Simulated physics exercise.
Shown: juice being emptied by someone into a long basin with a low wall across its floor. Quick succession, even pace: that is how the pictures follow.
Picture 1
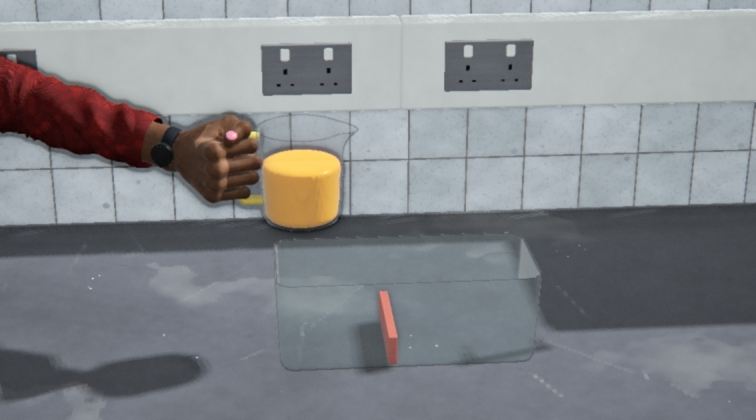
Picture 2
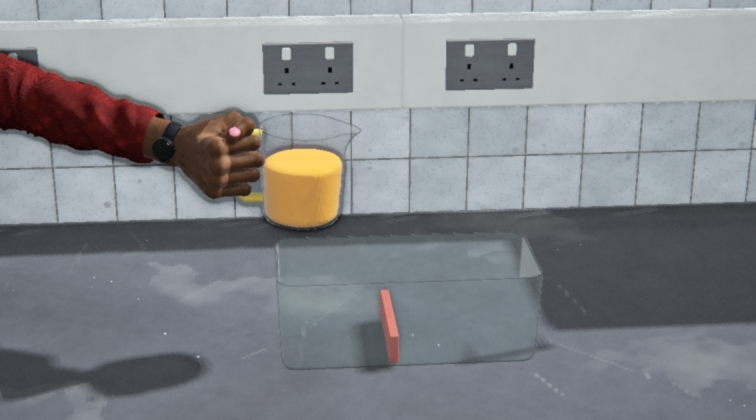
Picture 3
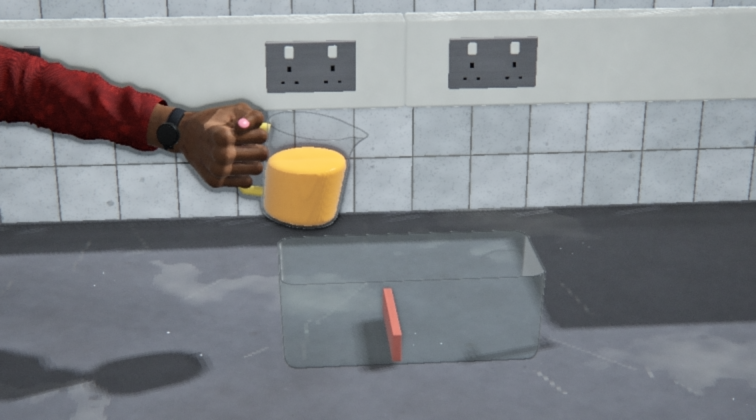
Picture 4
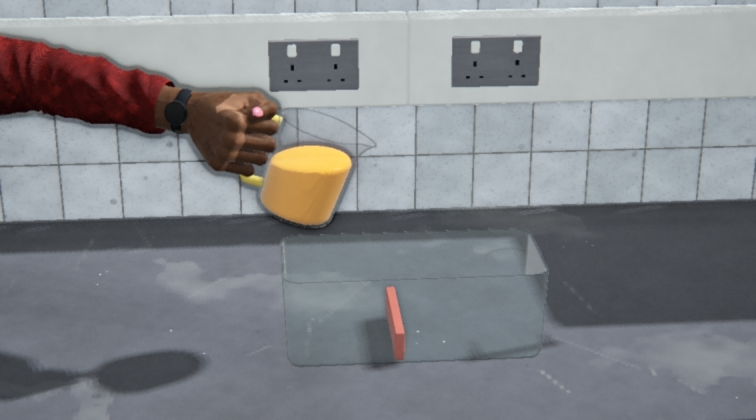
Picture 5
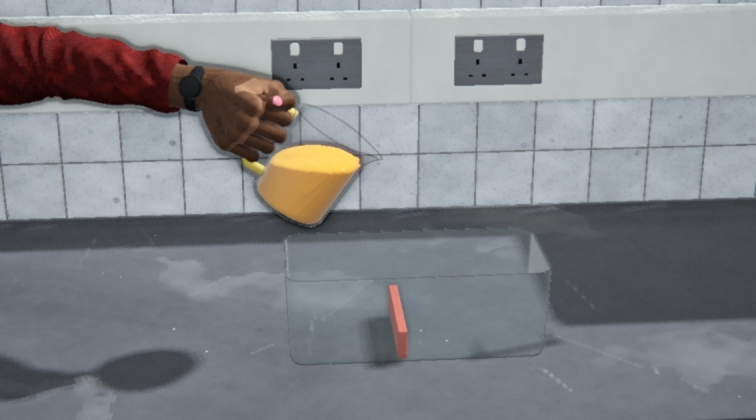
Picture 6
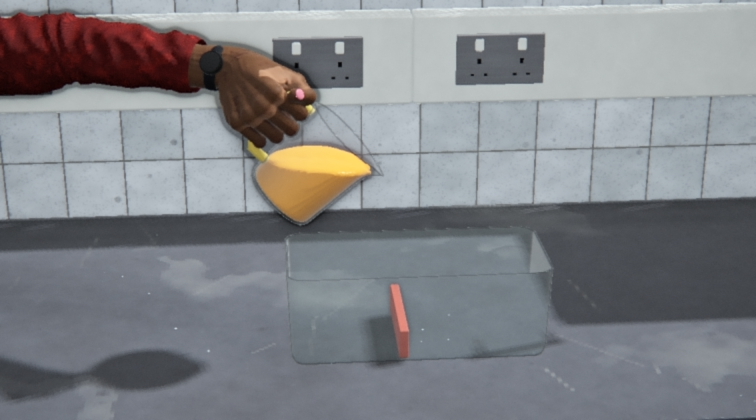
In the video, a hand in a red sleeve holds a clear jug of orange juice above a long transparent basin with a low red wall inside, then steadily tilts it to the right, the juice shifting toward the rim.
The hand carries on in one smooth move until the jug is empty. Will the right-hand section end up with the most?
Yes. Once still, the right segment will hold the most.
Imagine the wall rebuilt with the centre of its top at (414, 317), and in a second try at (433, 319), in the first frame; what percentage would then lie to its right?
About 10 % for the first and about 10 % for the second.
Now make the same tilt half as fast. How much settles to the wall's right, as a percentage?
Near 80 %.
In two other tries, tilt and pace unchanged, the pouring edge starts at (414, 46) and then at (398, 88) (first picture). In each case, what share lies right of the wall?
About 75 and 85 per cent.
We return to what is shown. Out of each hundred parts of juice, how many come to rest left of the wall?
20 in a hundred.
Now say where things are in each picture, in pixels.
In the first frame, it leans 0°; its right rim is at (358, 128); the juice meets the walls at (261, 162) and (340, 160); the long basin's rim runs from (275, 265) to (531, 256); the wall's top is at (388, 315).
In the second frame, it leans 2°; its right rim is at (361, 129); the juice meets the walls at (263, 161) and (342, 159).
In the third frame, it leans 9°; its right rim is at (369, 134); the juice meets the walls at (267, 160) and (346, 158).
In the fourth frame, it leans 19°; its right rim is at (377, 144); the juice meets the walls at (270, 162) and (351, 158).
In the fifth frame, it leans 32°; its right rim is at (383, 158); the juice meets the walls at (264, 169) and (359, 159).
In the sixth frame, it leans 47°; its right rim is at (384, 174); the juice meets the walls at (260, 163) and (369, 164).
A moment on, the tilt is 99° and 60 per cent is still to pour, 5 is left of the wall and 10 right of it.
Next, the tilt is 101° and 18 per cent is still to pour, 13 is left of the wall and 56 right of it.
Then the tilt is 101° and 5 per cent is still to pour, 16 is left of the wall and 75 right of it.
Later the tilt is 101° and 1 per cent is still to pour, 21 is left of the wall and 78 right of it.
At rest 22 per cent lies left of the wall, 78 right of it and 0 outside.
